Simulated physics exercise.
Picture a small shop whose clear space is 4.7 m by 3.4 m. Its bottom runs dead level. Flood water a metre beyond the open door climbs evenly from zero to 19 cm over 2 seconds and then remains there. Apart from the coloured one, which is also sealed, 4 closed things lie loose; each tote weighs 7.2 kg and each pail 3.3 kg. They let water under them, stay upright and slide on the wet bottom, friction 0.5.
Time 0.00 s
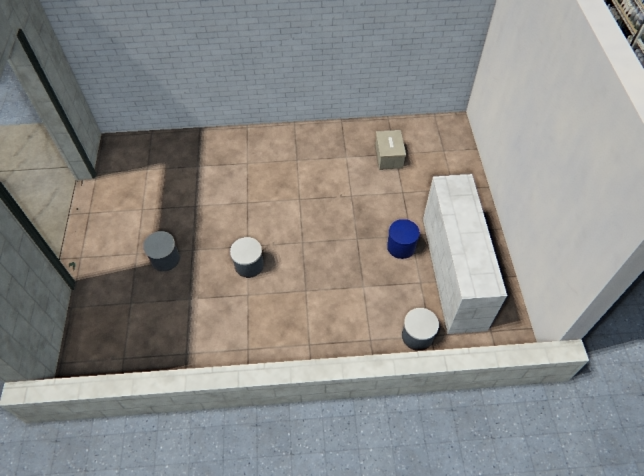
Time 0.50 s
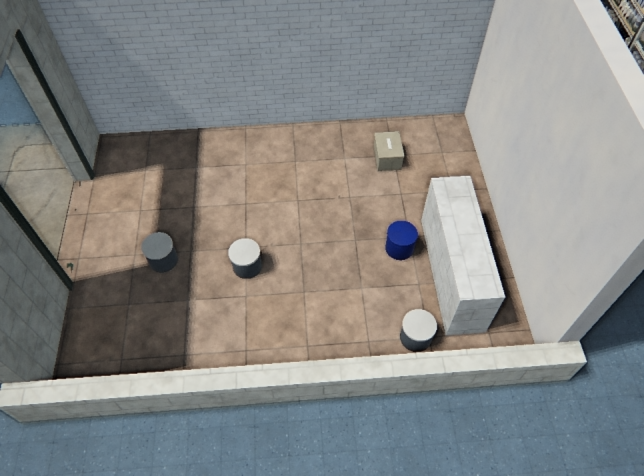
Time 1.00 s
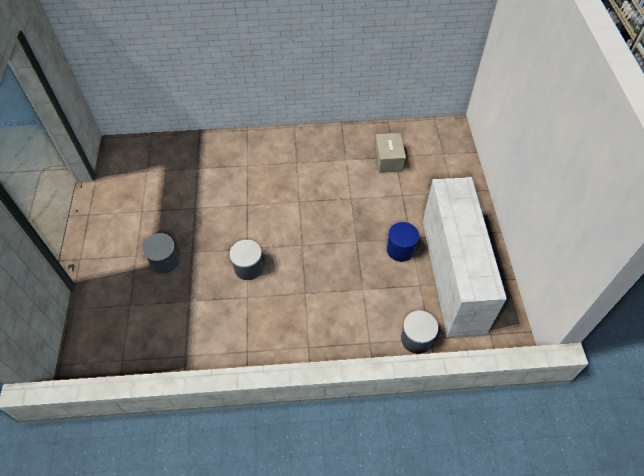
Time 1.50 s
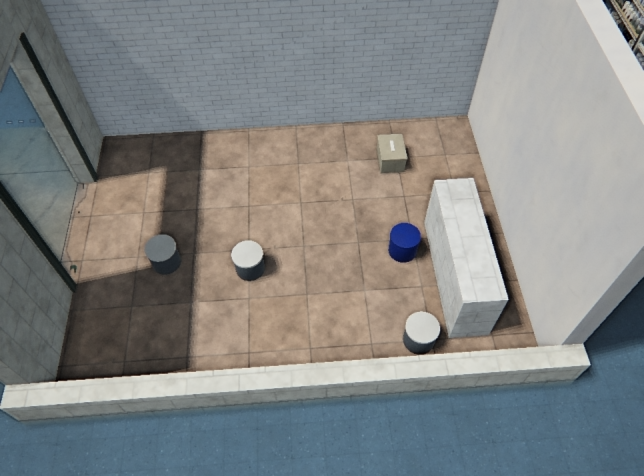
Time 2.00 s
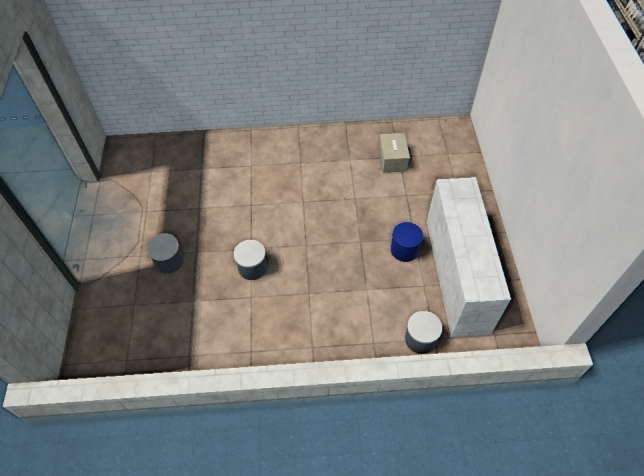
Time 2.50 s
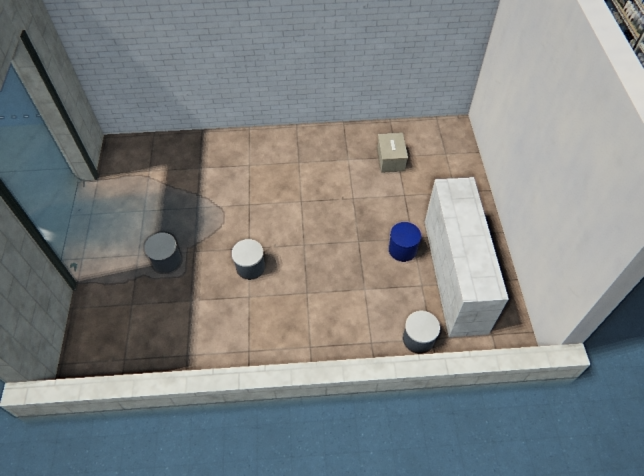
A long white block stands at the right of a small tiled shop seen from high above, with a grey brick wall behind and a low pale wall in front. A blue pail sits beside it, with a small beige box behind, and one dark grey and two white-topped round objects spread across the floor. Blue water covers the ground outside, then slides through the left opening and spreads thinly around the grey object, while everything else stays put and the view shifts very slightly.
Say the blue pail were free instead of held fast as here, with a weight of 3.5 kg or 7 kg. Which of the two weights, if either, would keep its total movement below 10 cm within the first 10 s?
Neither choice.
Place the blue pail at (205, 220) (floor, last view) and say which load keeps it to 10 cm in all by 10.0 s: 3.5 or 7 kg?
So neither weight works.
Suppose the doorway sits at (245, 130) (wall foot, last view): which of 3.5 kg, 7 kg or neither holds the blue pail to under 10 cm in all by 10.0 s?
I'd say neither one will work.
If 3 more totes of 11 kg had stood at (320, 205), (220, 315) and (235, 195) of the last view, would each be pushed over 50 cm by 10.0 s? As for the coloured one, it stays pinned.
Result, in order - exceeds it; falls shy; exceeds it.
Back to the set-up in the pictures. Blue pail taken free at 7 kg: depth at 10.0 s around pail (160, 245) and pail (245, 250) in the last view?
First roughly 12 cm, second roughly 12 cm.
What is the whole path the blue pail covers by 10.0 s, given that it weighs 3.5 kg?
About 120 cm altogether.
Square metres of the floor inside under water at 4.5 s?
12 m2.
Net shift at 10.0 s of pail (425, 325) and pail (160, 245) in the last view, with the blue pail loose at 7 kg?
In that order: 100 cm, 300 cm.
After 3.5 s the blue pail would be 0 cm from its start with 3.5 kg and 0 cm from its start with 7 kg; 0 cm of water round it then.
After 4.5 s the blue pail would be 13 cm from its start with 3.5 kg and 0 cm from its start with 7 kg; 4 cm of water round it then.
After 7.0 s the blue pail would be 94 cm from its start with 3.5 kg and 7 cm from its start with 7 kg; 9 cm of water round it then.
After 10.0 s the blue pail would be 70 cm from its start with 3.5 kg and 33 cm from its start with 7 kg; 12 cm of water round it then.
